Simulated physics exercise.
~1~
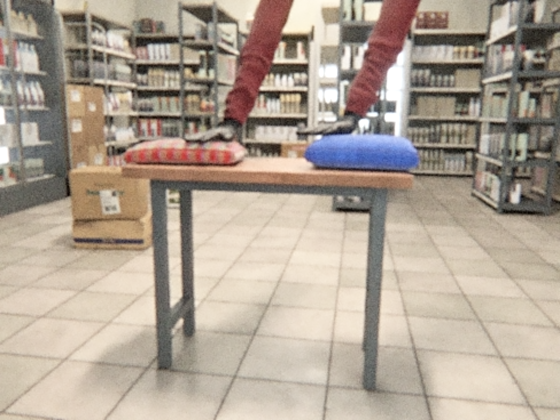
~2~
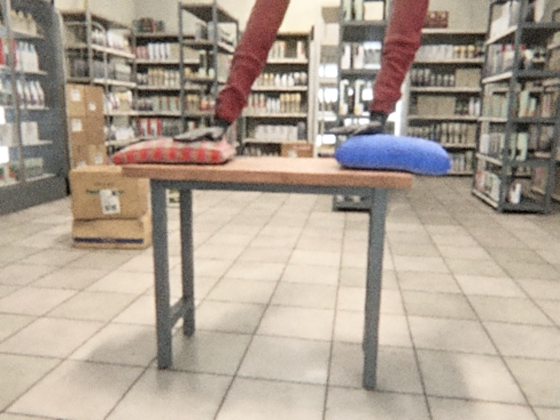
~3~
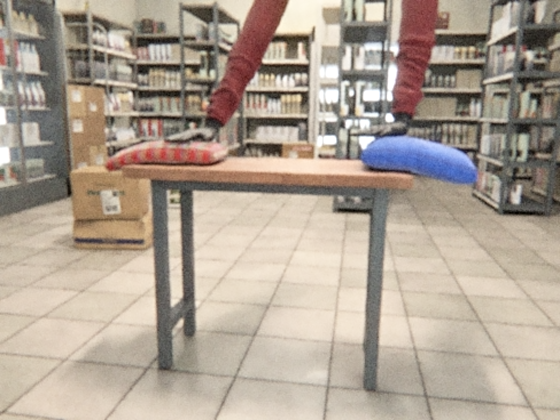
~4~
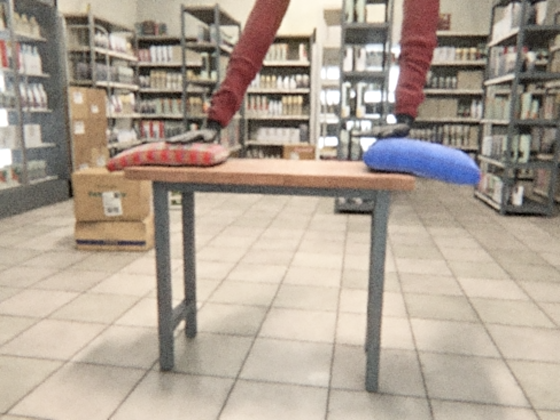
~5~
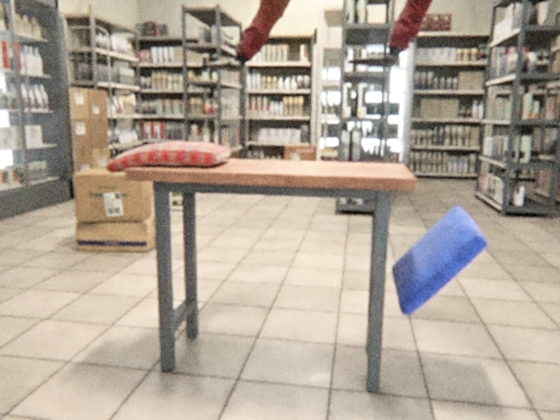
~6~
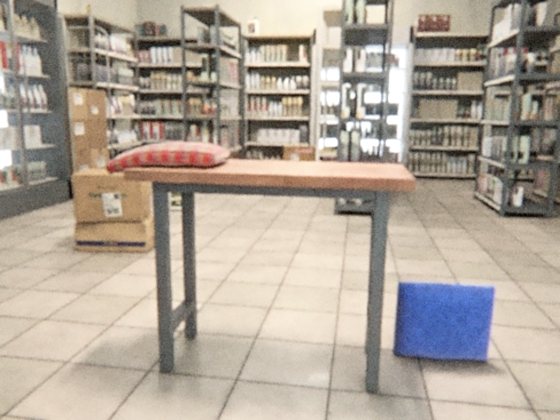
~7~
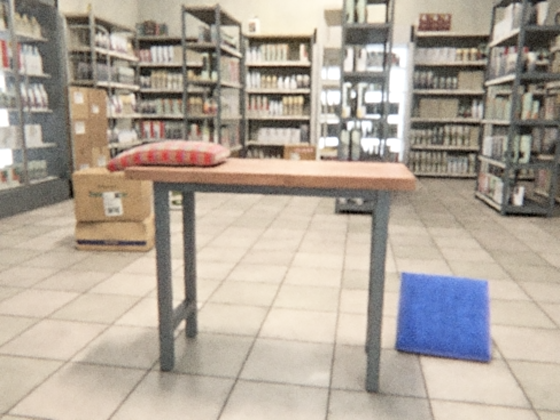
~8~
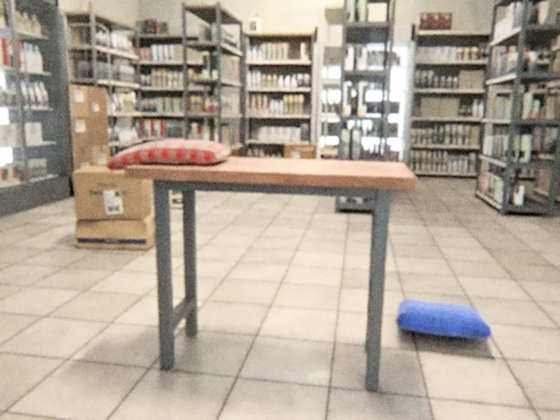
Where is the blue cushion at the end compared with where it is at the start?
At the start the blue cushion is on the right part of the table top, under a hand. At the end it lies on the tiled floor to the right of the table.
